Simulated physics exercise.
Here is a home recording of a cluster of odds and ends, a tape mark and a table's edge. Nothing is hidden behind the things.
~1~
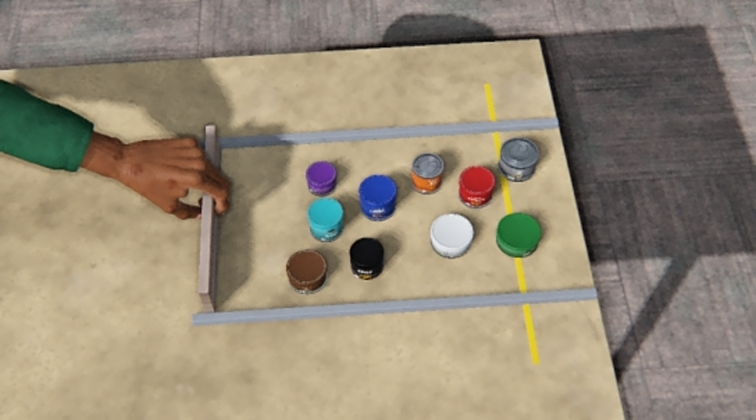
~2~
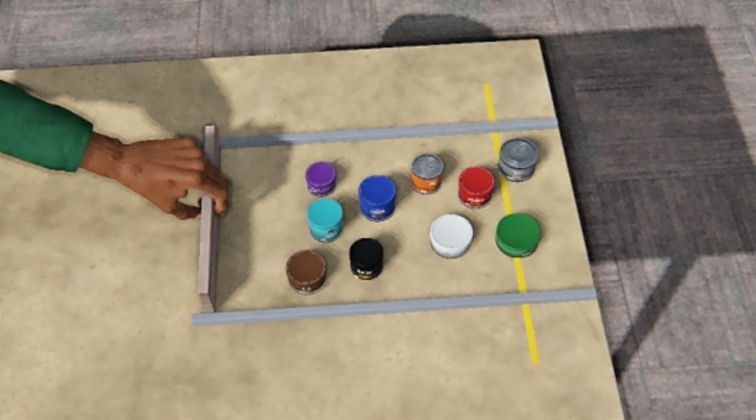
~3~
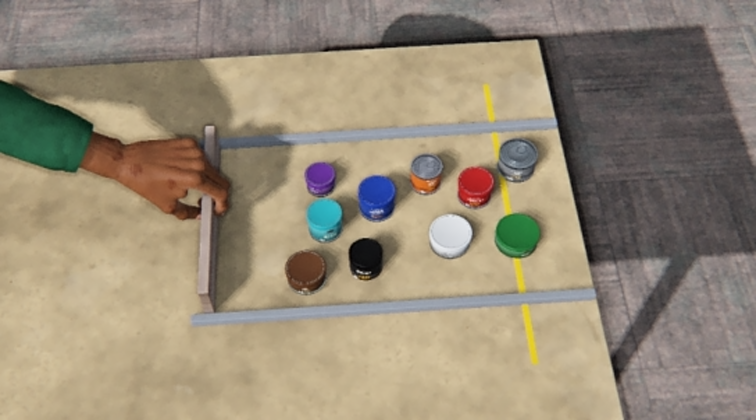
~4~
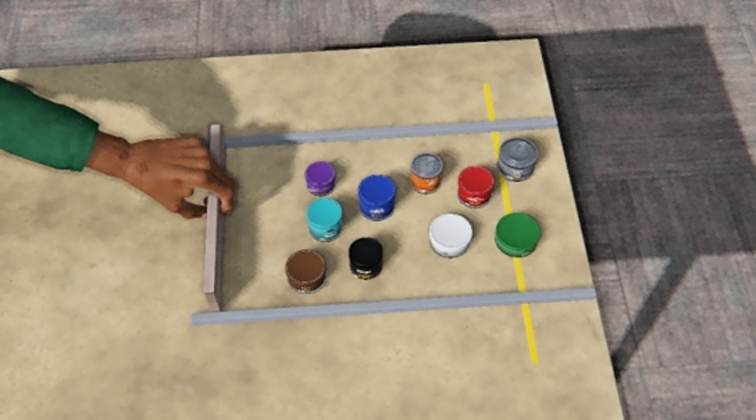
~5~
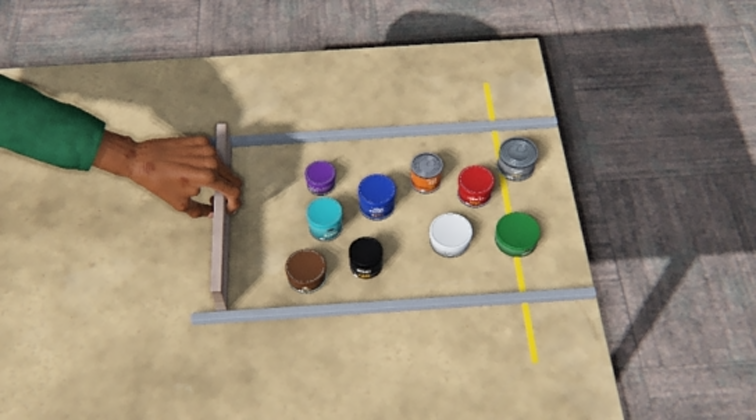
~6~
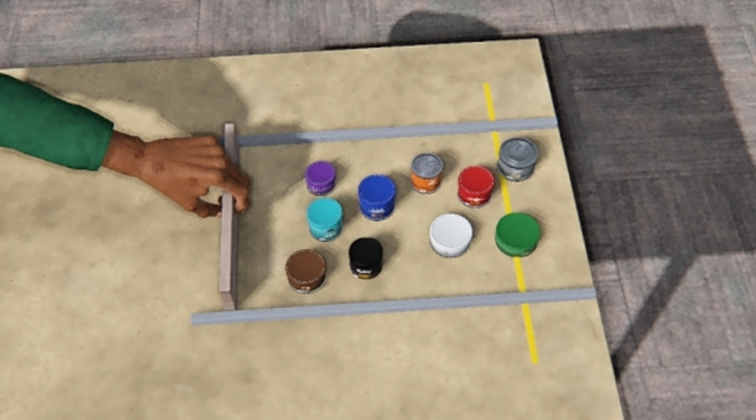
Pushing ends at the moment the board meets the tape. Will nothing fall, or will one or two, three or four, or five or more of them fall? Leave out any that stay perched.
One or two fall.
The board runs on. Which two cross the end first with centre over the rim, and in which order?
They are the grey tin, the green tub.
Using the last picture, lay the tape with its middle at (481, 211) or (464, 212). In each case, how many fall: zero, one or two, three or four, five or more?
Okay, so it's none at all for the first place and not one for the second.
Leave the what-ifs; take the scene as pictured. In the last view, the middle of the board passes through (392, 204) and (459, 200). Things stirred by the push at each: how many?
The count is 7 at the first point and 10 at the second.
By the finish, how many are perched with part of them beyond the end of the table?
Counting them gives 3.
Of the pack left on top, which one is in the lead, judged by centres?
The one you want is the green tub.
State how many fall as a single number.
I count 1 in all.
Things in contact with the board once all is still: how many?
Contact count: 4.
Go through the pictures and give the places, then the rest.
The first picture shows grey tin (518, 160); green tub (518, 235); red pot (476, 187); board (211, 216); tape (509, 210).
The second picture shows green tub (518, 236); white tin (451, 237).
The third picture shows red pot (475, 188); brown tin (306, 273).
The fourth picture shows grey tin (517, 160); board (216, 215).
The fifth picture shows green tub (517, 235); black tub (366, 258).
The sixth picture shows grey tin (517, 160); green tub (517, 235); red pot (475, 187); board (230, 214); tape (508, 209).
Soon after, none off yet; grey tin at rest near (517, 160); green tub at rest near (517, 235); red pot at rest near (475, 187).
After that, none off yet; grey tin displaced a little near (532, 159); green tub displaced about its own width near (548, 244); red pot displaced about its own width near (511, 185).
In the end, the number that fall off is one or two; gone, grey tin.
